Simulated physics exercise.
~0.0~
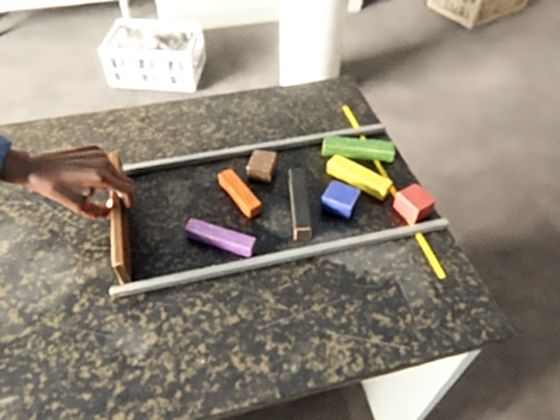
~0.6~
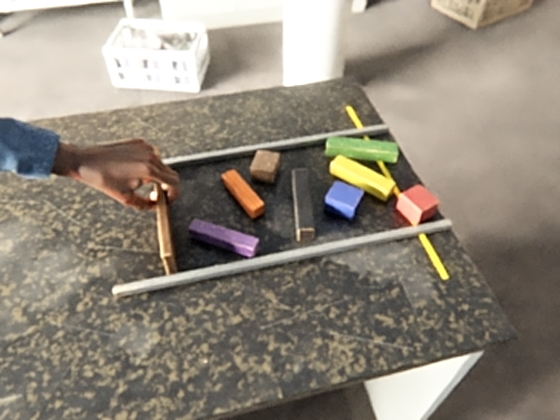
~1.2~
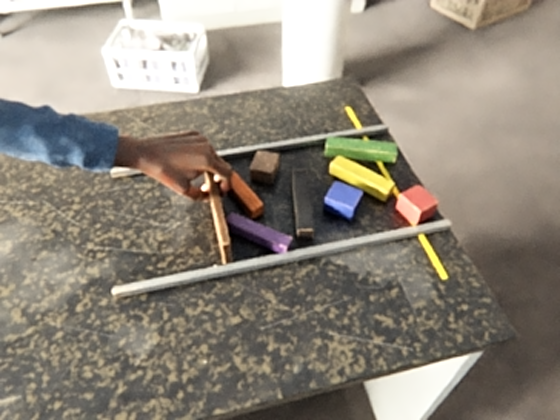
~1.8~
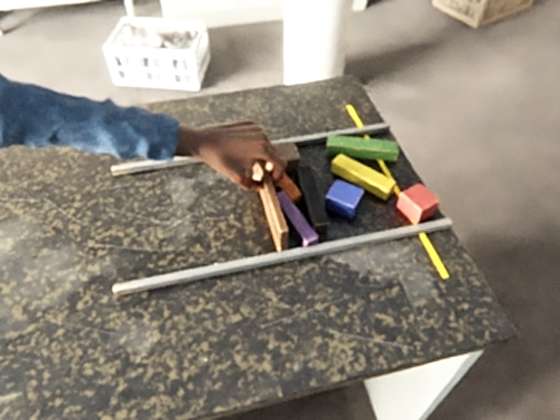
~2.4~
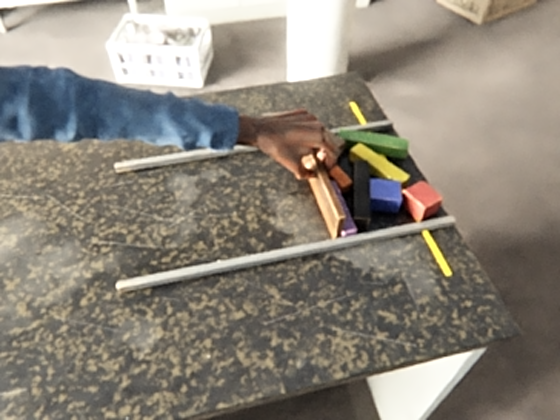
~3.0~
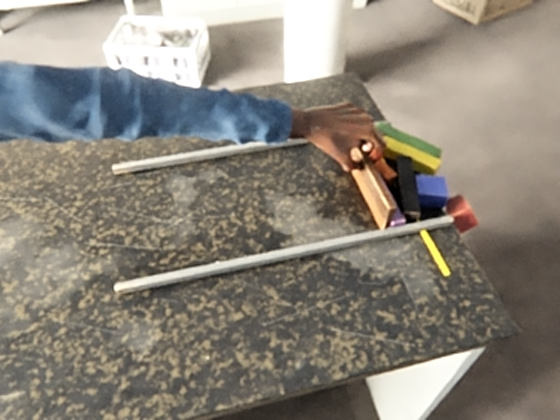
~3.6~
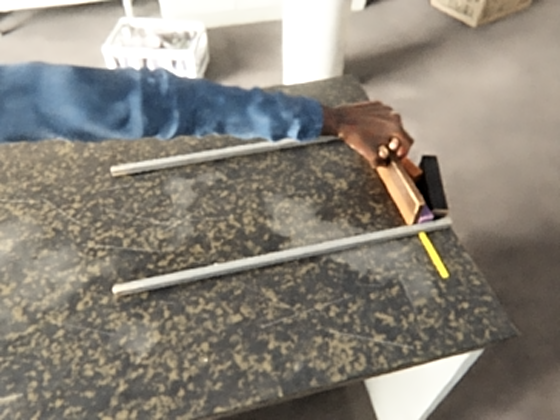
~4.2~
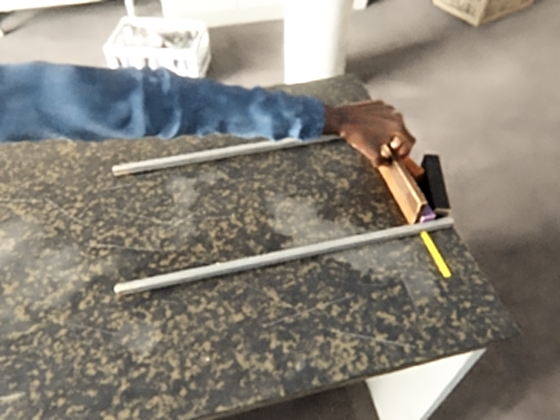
On a dark speckled tabletop, a hand holds a wooden board upright at the left end of two grey rails, with colourful sticks and blocks lying between them. The hand slides the board to the right, reaching the purple bar first and then gathering the orange stick and the brown and black pieces. The bunched pieces press into the green, yellow, blue and red ones near the table's edge. The red block tips as the group crowds outward. Finally the board stops near the yellow tape, with the green, yellow, blue and red pieces gone over the edge and the black one jutting up beside it.
